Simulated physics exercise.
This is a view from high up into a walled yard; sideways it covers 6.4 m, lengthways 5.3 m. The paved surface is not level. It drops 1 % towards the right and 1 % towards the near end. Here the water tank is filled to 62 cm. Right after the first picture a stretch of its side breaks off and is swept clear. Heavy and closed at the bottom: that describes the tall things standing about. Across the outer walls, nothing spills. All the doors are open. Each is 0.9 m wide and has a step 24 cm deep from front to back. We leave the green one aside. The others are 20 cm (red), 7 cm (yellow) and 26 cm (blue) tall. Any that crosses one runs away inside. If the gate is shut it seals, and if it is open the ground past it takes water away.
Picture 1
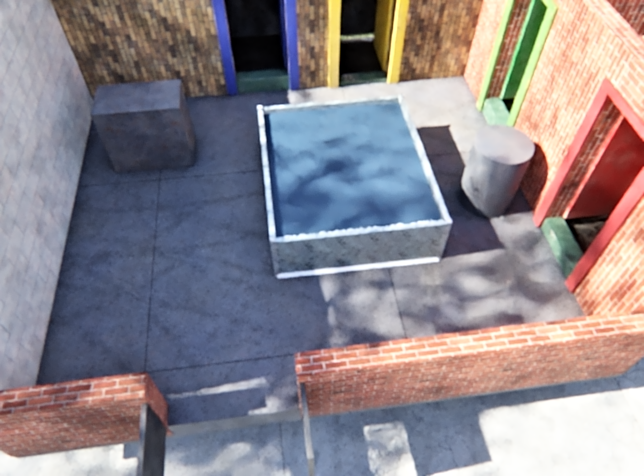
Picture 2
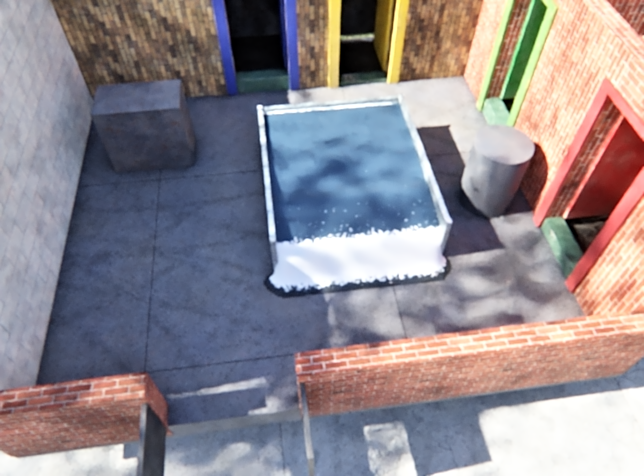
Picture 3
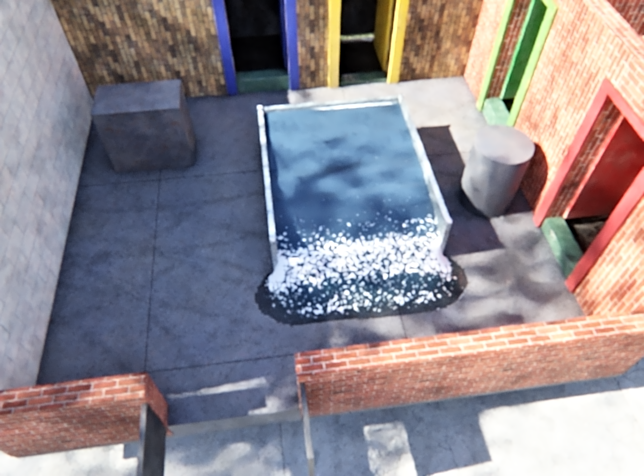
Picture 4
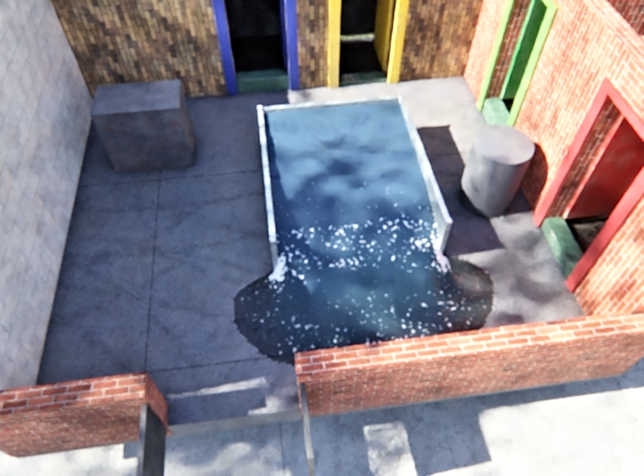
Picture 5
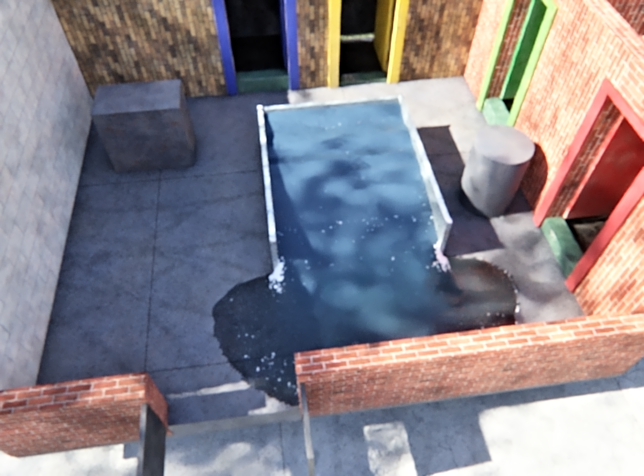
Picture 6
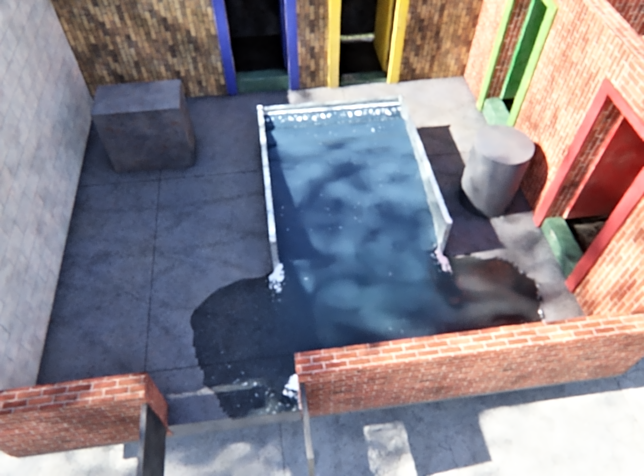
The footage shows a full rectangular water tank in a walled yard losing its near side, as white, foaming water pours out across the paving, then spreads in a dark sheet left, right and behind the low brick wall.
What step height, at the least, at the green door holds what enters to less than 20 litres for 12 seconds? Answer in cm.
A height of roughly 7.5 cm.
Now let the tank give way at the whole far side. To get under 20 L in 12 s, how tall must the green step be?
Then something near 12.0 cm.
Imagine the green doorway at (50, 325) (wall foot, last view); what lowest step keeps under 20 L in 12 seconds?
Something near 11.5 cm.
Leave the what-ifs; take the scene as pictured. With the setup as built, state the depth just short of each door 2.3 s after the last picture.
In cm - green: 5, red: 25, yellow: 0, blue: 0.
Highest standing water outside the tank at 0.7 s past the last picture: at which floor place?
About (379, 361).
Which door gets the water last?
Door: Blue.
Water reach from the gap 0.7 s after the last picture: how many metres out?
Around 3.2 m out.
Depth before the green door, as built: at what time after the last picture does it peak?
At roughly 6.5 s.
Then, 0.7 s after the last picture water covers 25 % of the floor, deepest (48 cm) near (379, 361); it has not reached the green door.
Then, 2.3 s after the last picture water covers 45 % of the floor, deepest (42 cm) near (580, 351); 5 cm at the green door, 0 litres in over its 26 cm step.
Then, 11.3 s after the last picture water covers 100 % of the floor, deepest (12 cm) near (595, 349); 8 cm at the green door, 0 litres in over its 26 cm step.
At the green door as built, the water peaked near 13 cm, 6.5 s after the last picture.
Run again over the same 12 s with other heights there, 34 litres in over 6 cm, 8 litres over 9.5 cm. The limit of 20 litres is kept from about 7.5 cm up.
